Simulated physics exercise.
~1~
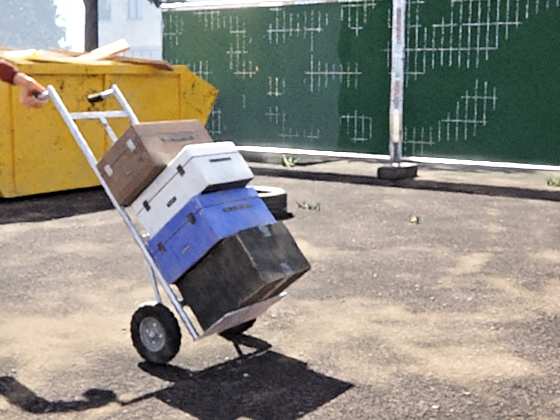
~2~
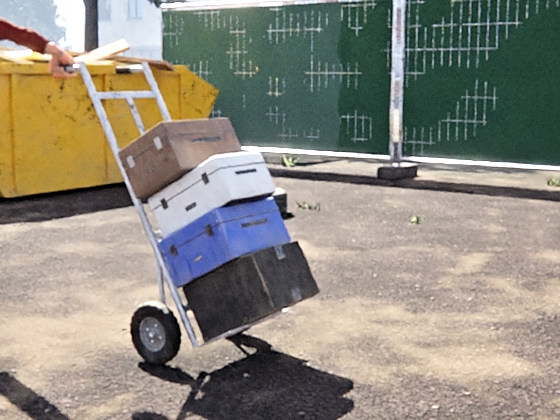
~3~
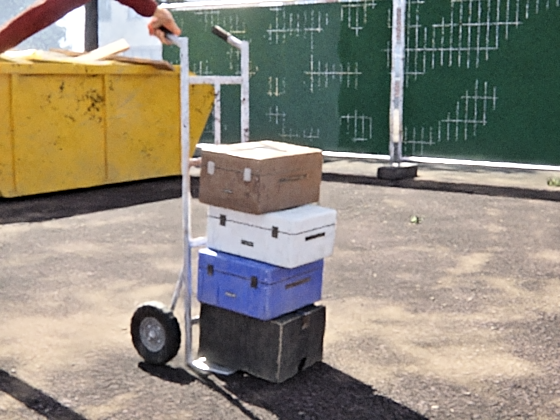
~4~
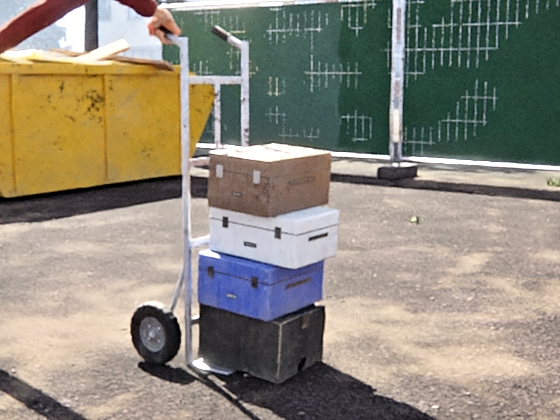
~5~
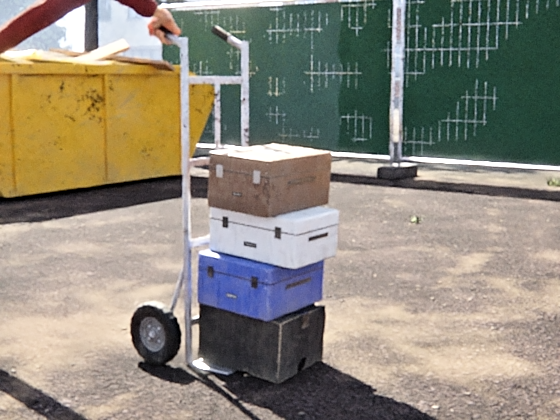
In a paved yard, a hand swings a tilted sack truck upright, its four stacked boxes shifting slightly but staying stacked.
